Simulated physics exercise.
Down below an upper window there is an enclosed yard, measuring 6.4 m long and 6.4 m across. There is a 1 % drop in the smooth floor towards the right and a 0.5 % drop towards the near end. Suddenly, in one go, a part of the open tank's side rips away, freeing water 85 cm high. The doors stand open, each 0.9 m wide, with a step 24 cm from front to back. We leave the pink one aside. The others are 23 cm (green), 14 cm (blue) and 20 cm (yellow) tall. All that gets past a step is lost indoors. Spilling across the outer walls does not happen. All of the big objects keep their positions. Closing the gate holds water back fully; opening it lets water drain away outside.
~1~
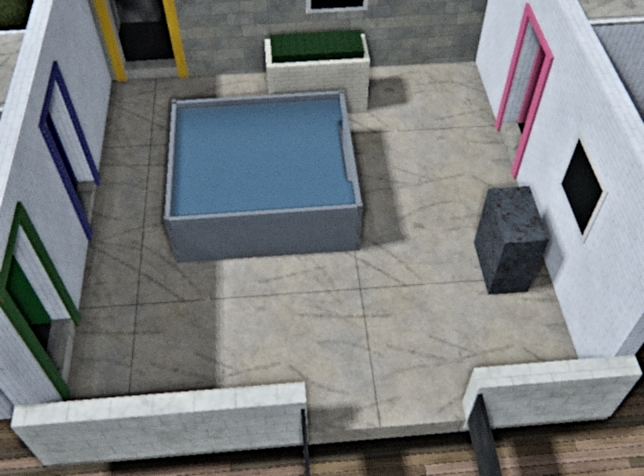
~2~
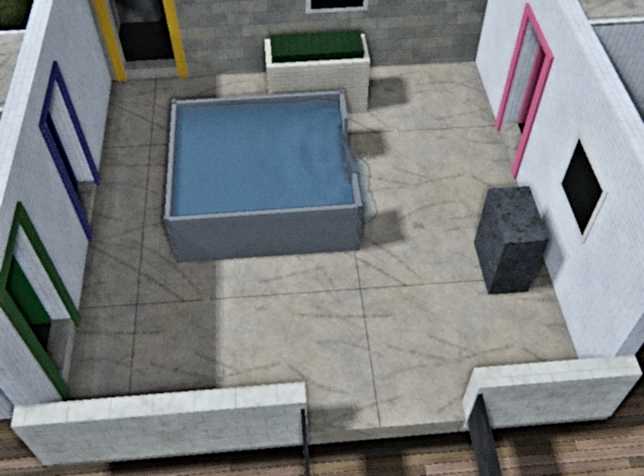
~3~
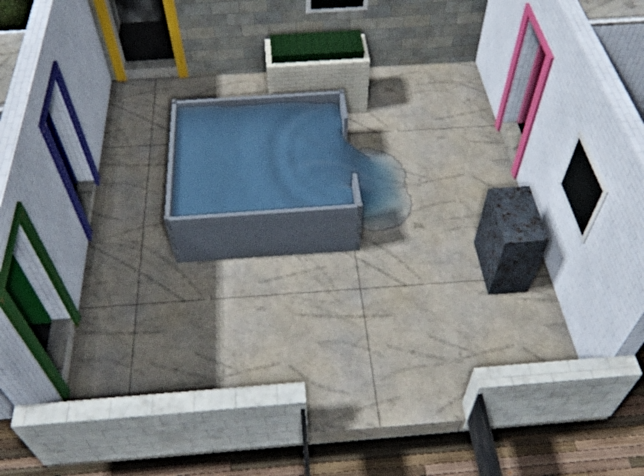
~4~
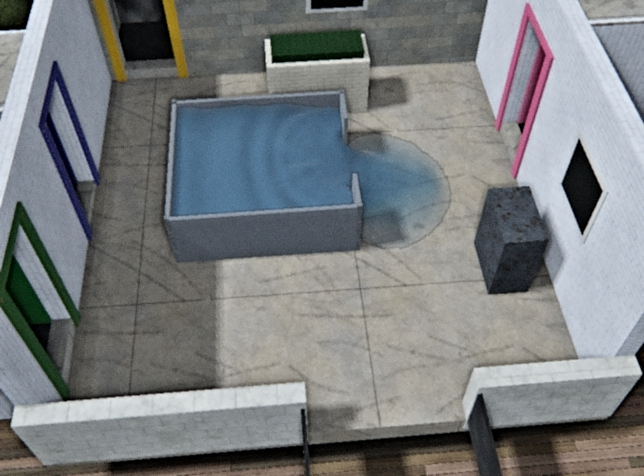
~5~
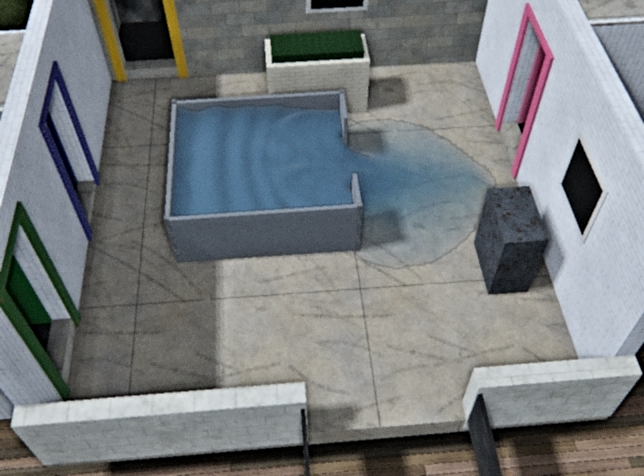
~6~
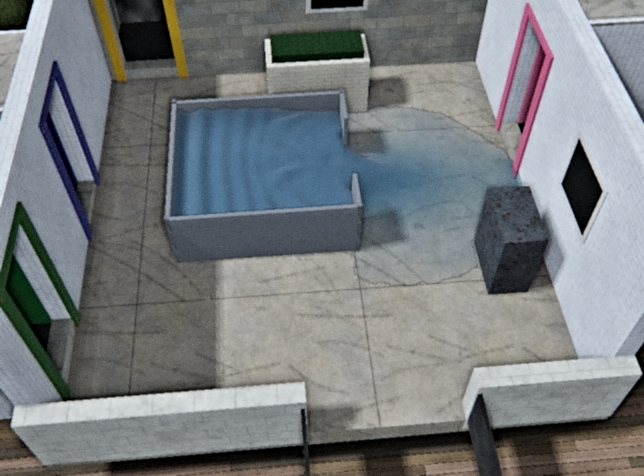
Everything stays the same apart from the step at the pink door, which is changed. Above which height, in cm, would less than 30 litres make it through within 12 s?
Above roughly 37 cm.
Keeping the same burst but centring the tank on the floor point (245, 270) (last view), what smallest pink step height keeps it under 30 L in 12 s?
Roughly 24 cm is needed.
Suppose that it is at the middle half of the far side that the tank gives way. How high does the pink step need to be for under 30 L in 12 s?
About 19 cm.
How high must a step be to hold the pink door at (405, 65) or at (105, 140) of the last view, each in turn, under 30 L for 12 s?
Roughly 21 cm for the first and 7.5 cm for the second.
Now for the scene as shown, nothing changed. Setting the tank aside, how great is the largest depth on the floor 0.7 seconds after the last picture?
48 cm.
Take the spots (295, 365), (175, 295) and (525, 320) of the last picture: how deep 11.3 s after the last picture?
In that order: 11, 8 and 12 cm.
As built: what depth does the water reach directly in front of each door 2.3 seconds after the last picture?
Centimetres: Green = 0, blue = 0, pink = 35, yellow = 0.
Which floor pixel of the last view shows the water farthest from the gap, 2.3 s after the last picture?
Lab note: Front tip approx. at (583, 391).
Then, 0.7 s after the last picture water covers 30 % of the floor, deepest (48 cm) near (517, 232); 42 cm at the pink door, 65 litres in over its 20 cm step.
Then, 2.3 s after the last picture water covers 40 % of the floor, deepest (42 cm) near (472, 64); 35 cm at the pink door, 255 litres in over its 20 cm step.
Then, 11.3 s after the last picture water covers 100 % of the floor, deepest (18 cm) near (583, 391); 10 cm at the pink door, 360 litres in over its 20 cm step.
At the pink door as built, the water peaked near 44 cm, 1.1 s after the last picture.
Run again over the same 12 s with other heights there, 62 litres in over 33.5 cm, 1 litre over 45.5 cm. The limit of 30 litres is kept from about 37 cm up.
